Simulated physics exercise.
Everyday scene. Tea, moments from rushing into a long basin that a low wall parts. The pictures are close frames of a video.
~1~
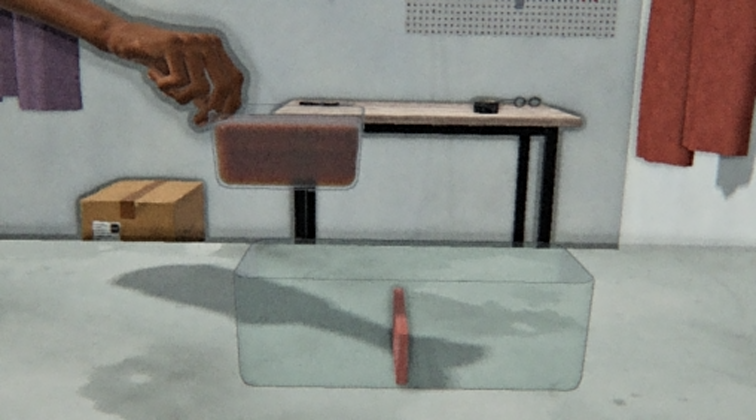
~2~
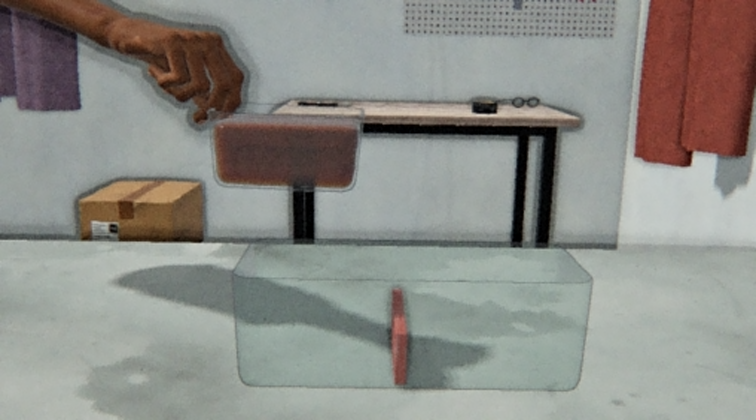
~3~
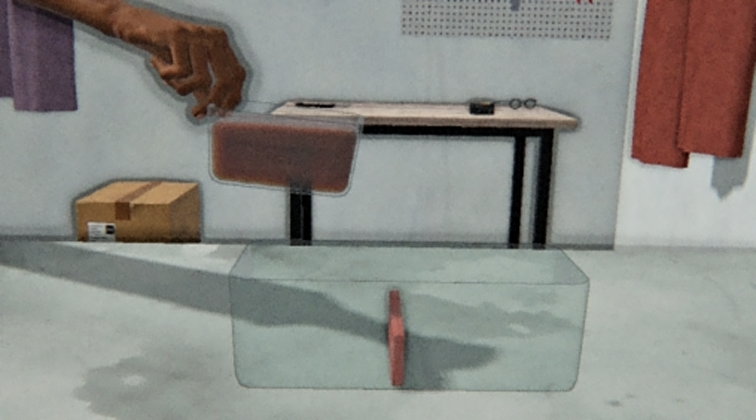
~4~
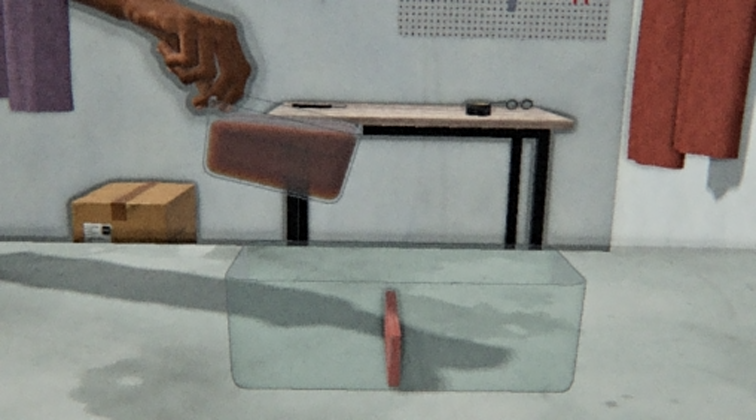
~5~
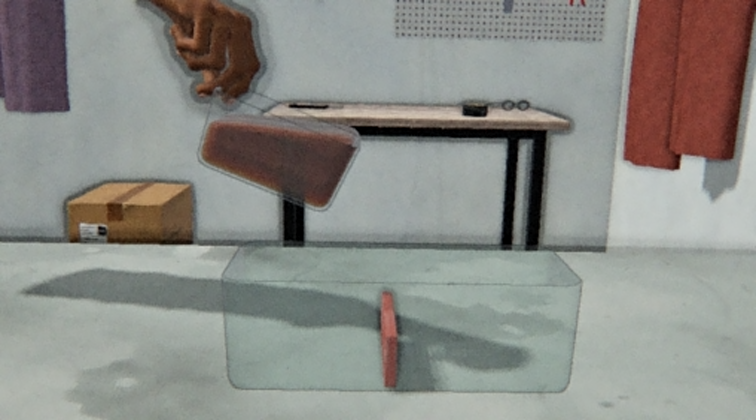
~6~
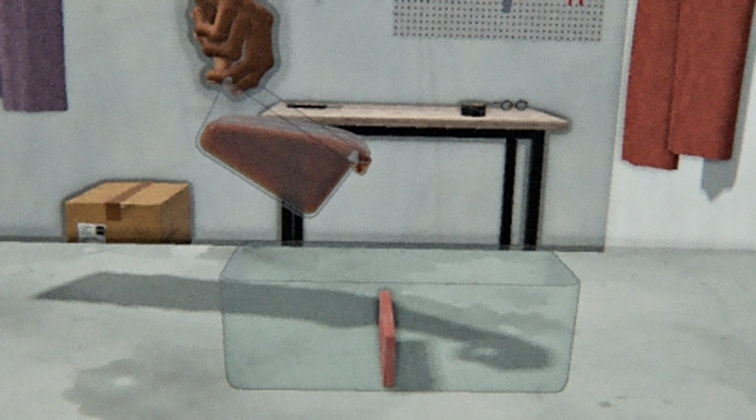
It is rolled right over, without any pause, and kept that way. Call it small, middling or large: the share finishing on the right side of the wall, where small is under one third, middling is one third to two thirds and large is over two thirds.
Middling.
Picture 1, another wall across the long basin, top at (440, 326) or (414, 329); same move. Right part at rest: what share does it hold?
20 % and 50 %, roughly.
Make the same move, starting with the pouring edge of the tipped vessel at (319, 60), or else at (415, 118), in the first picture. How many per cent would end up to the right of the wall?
Close to 30 % for the first start and close to 80 % for the second.
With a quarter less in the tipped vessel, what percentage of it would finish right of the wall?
50 %.
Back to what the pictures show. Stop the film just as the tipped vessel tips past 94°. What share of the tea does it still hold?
Close to 15 parts in a hundred remain.
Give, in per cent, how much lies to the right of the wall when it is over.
It works out to around 60 percent.
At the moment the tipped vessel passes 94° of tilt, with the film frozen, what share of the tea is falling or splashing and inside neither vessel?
35 per cent.
A moment on, the tilt is 94° and 17 per cent is still to pour, 5 is left of the wall and 43 right of it.
Next, the tilt is 108° and 2 per cent is still to pour, 30 is left of the wall and 56 right of it.
Then the tilt is 108° and 0 per cent is still to pour, 34 is left of the wall and 58 right of it.
Later the tilt is 108° and 0 per cent is still to pour, 34 is left of the wall and 58 right of it.
At rest 34 per cent lies left of the wall, 58 right of it and 8 outside.
